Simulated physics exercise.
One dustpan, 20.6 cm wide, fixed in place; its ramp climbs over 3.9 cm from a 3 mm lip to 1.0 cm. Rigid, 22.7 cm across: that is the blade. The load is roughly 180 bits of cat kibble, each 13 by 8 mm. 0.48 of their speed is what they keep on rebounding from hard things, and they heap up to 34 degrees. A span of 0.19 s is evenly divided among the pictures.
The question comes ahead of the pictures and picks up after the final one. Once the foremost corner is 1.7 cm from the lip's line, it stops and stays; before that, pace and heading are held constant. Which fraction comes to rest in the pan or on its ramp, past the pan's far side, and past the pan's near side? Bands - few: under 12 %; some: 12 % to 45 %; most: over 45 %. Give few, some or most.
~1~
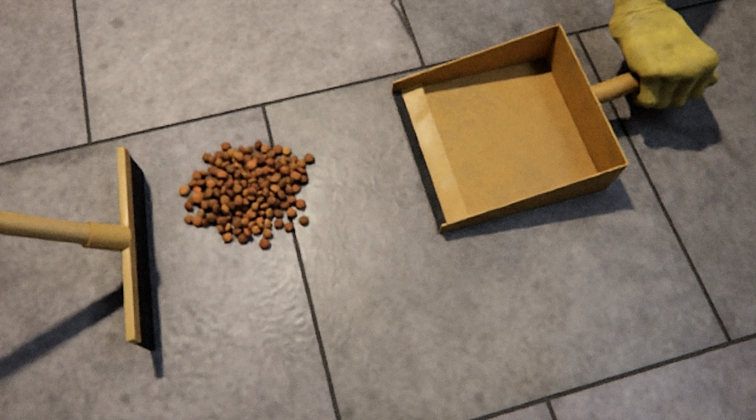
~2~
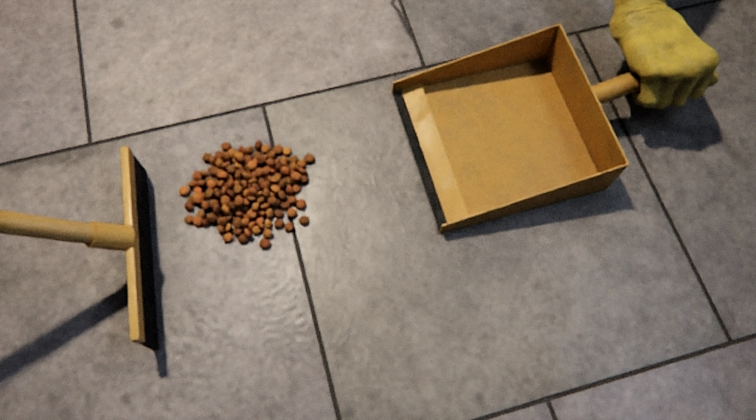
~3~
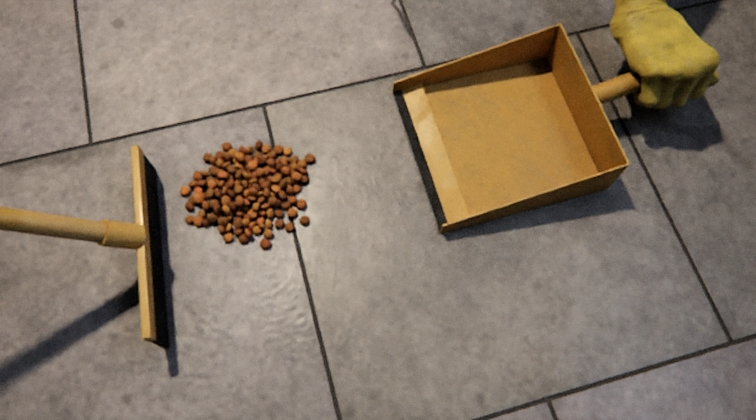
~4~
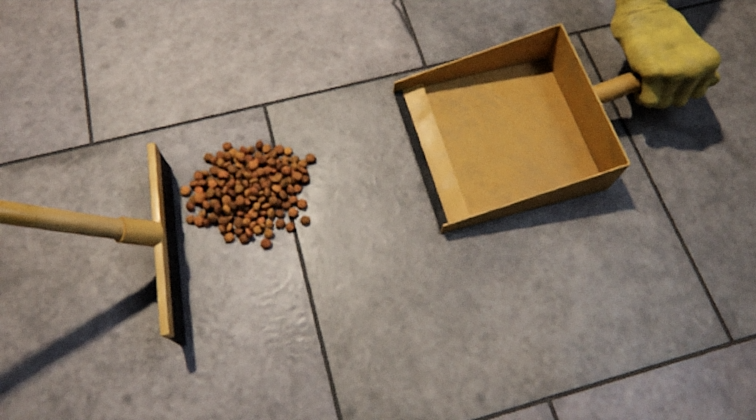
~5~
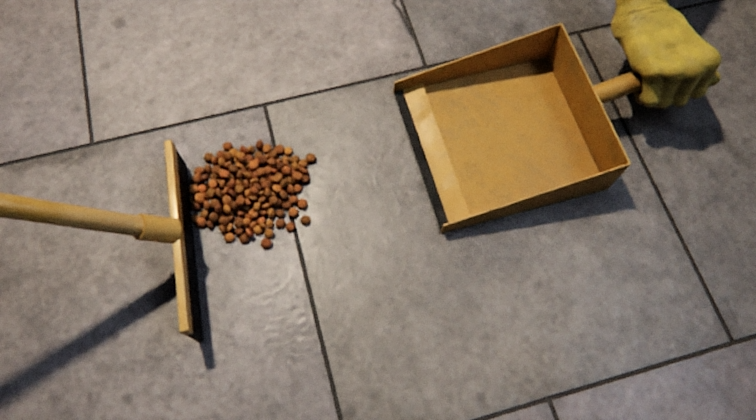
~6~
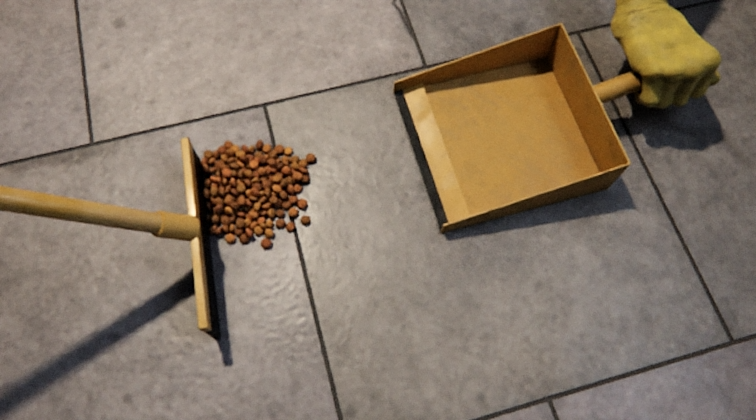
Pan: Some, far side: Few, near side: Few.
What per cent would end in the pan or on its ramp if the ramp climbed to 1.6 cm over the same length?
40 %.
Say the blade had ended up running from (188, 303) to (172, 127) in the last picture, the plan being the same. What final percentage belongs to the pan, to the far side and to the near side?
Split: Pan = 20, far = 30, near = 0.
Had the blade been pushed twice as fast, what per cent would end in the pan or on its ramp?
Then some 45 in a hundred.
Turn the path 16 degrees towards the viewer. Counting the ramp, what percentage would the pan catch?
Result: Close to 15 %, ramp counted.
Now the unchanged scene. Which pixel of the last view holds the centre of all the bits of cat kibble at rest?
Centre at rest: Approx. (413, 154) px.
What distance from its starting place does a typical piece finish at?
About 22 cm.
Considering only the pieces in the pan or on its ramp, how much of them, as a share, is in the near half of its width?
Roughly 60 per cent.
Then, 0.25 s after the last picture, middle of the blade 15 cm from the lip; 0 % over the lip, far side 0 %, near side 0 %.
Then, 0.41 s after the last picture, middle of the blade 7 cm from the lip; 0 % over the lip, far side 0 %, near side 0 %.
Then, 0.70 s after the last picture, middle of the blade 2 cm from the lip; 40 % over the lip, far side 0 %, near side 5 %.
In the end, pan 40 %, far side 5 %, near side 5 %, in front of the lip or behind the blade 50 %.
